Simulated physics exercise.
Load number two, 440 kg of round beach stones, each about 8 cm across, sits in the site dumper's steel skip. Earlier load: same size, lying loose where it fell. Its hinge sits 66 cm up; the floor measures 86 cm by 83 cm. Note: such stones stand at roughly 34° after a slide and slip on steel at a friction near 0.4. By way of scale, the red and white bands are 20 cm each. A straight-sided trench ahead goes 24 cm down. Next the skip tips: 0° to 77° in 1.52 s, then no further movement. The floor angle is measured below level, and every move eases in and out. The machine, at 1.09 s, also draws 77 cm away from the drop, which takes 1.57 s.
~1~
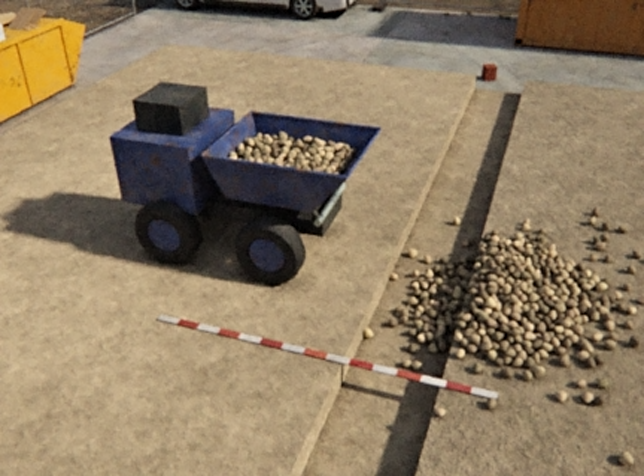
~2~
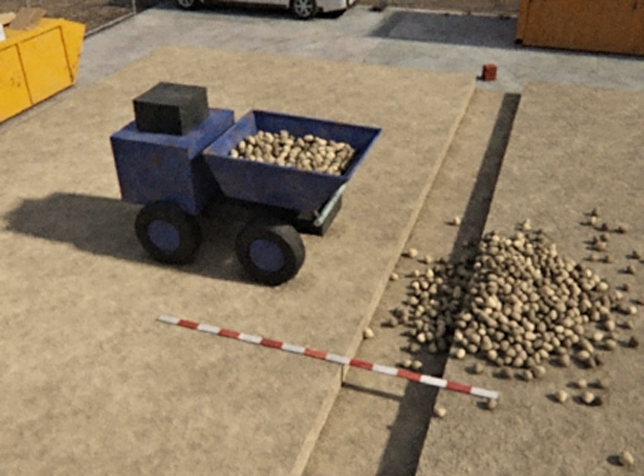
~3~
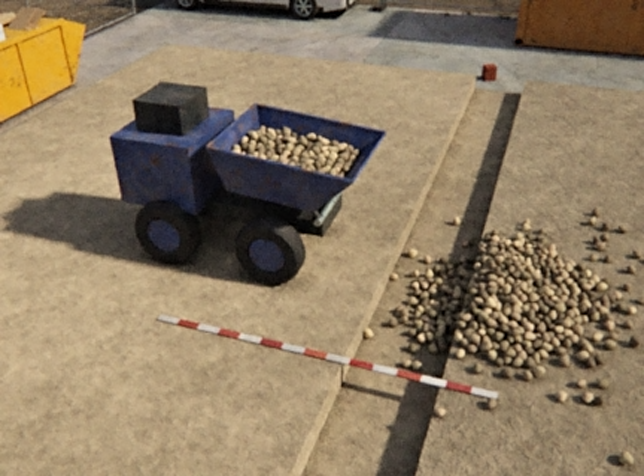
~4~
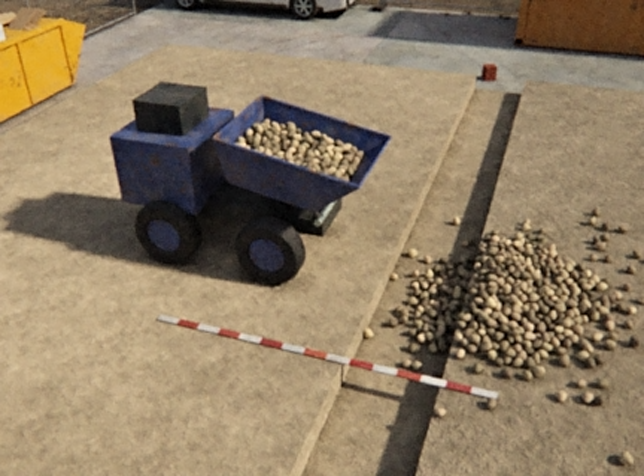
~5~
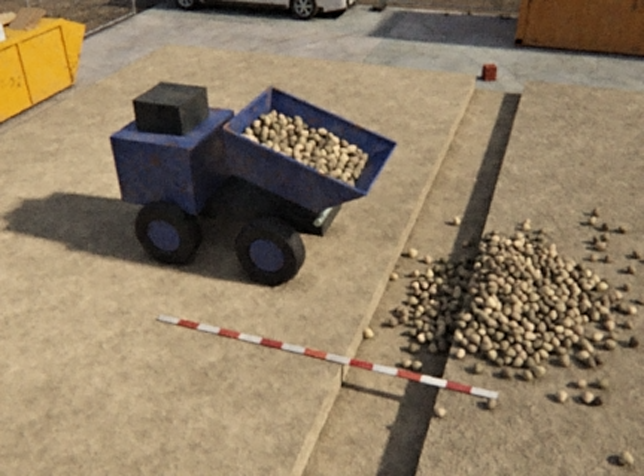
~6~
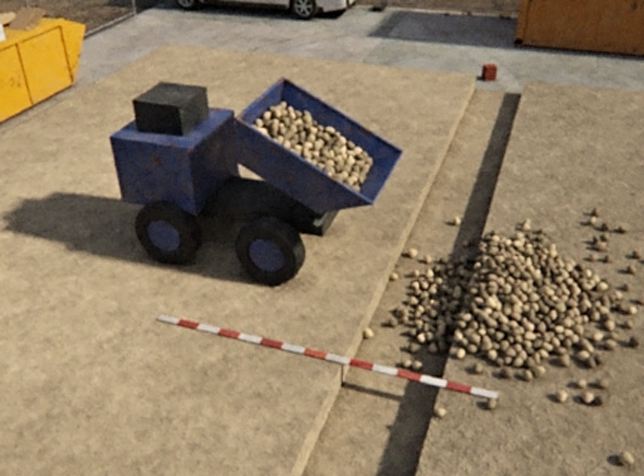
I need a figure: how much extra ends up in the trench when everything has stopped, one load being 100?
Roughly 89 per cent of a load more.
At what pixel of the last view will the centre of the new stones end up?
They settle centred around (422, 289).
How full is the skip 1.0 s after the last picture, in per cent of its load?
About 30 per cent is held.
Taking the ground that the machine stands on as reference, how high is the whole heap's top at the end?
24 cm.
Then, 0.5 s after the last picture the floor is at 65°; in per cent of one load, 100 in the skip, 20 in the trench, 80 past the trench; the foremost stones are past the picture's edge.
Then, 1.0 s after the last picture the floor is at 77°; in per cent of one load, 32 in the skip, 1 short of the trench, 86 in the trench, 80 past the trench; the foremost stones are past the picture's edge.
Then, 2.5 s after the last picture the floor is at 77°; in per cent of one load, 0 in the skip, 9 short of the trench, 109 in the trench, 81 past the trench; the foremost stones are past the picture's edge.
Then, 5.2 s after the last picture the floor is at 77°; in per cent of one load, 0 in the skip, 9 short of the trench, 109 in the trench, 81 past the trench; the foremost stones are past the picture's edge. Net gain in the trench, 89.
